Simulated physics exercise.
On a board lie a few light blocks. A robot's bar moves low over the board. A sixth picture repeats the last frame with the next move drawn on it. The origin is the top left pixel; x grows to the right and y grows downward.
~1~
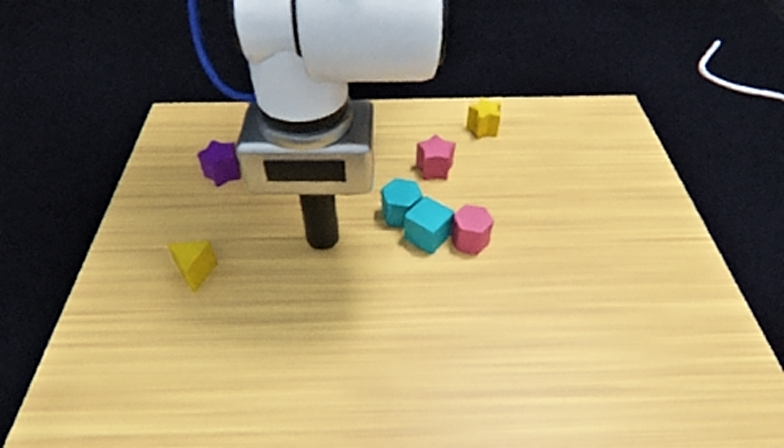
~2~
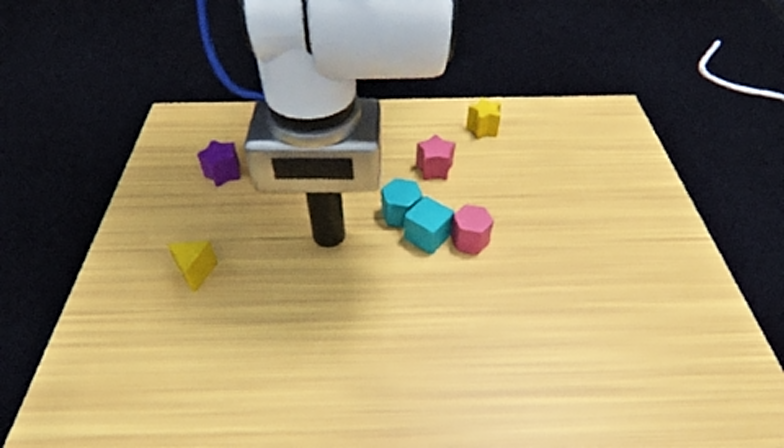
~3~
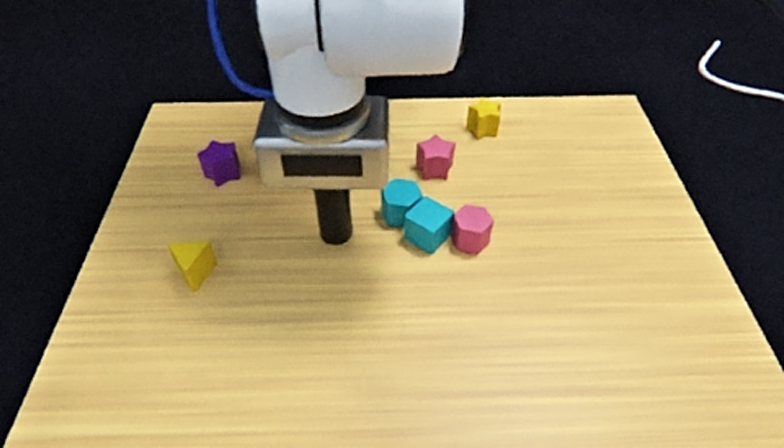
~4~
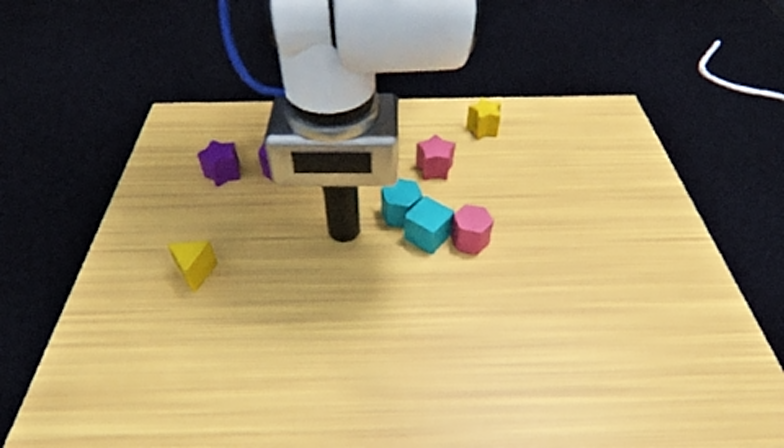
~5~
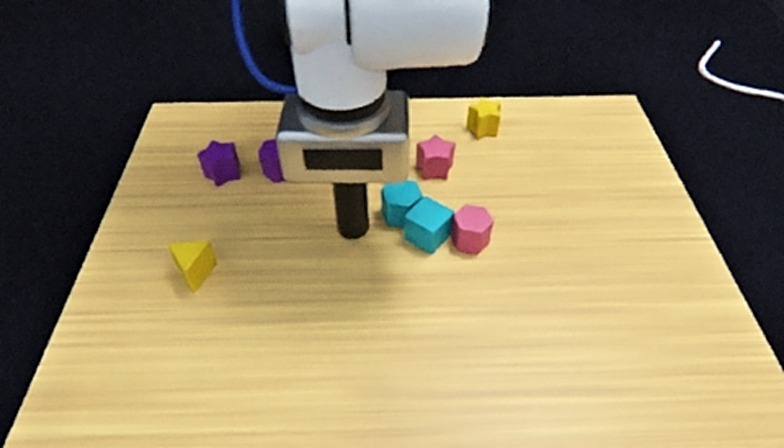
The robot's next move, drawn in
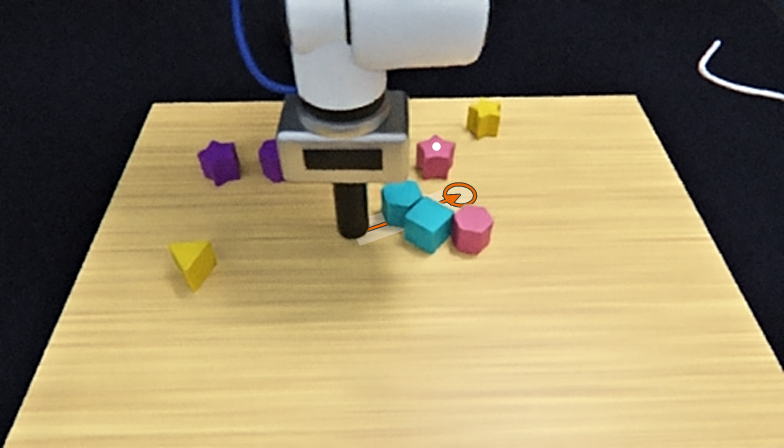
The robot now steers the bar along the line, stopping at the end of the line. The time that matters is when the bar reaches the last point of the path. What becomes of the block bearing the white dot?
It travels a centimetre or more.
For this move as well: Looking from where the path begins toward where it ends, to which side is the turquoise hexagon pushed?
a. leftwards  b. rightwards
I choose a.
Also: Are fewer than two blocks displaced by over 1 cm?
No.
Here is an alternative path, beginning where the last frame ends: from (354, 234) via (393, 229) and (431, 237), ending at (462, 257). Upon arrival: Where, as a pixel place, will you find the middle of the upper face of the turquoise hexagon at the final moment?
At (420, 184).
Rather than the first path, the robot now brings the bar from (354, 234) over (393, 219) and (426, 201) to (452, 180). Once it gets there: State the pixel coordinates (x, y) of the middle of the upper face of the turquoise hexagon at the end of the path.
Near (477, 143).
Drawn move, from (354, 234) by way of (409, 215) to (460, 195); the dot is on the pink star.
What follows on the original path. One third of the way, bar at (392, 214); turquoise hexagon at (418, 182), turned 15° anticlockwise.
Two thirds of the way, bar at (429, 201); turquoise hexagon at (445, 165), turned 50° anticlockwise; turquoise square piece at (435, 213), turned 20° clockwise; pink star at (438, 142); pink hexagon at (479, 221), turned 15° anticlockwise.
At the end, bar at (461, 188); turquoise hexagon at (466, 149), turned 85° anticlockwise; turquoise square piece at (435, 213), turned 20° clockwise; pink star at (440, 134), turned 45° anticlockwise; pink hexagon at (479, 221), turned 15° anticlockwise.
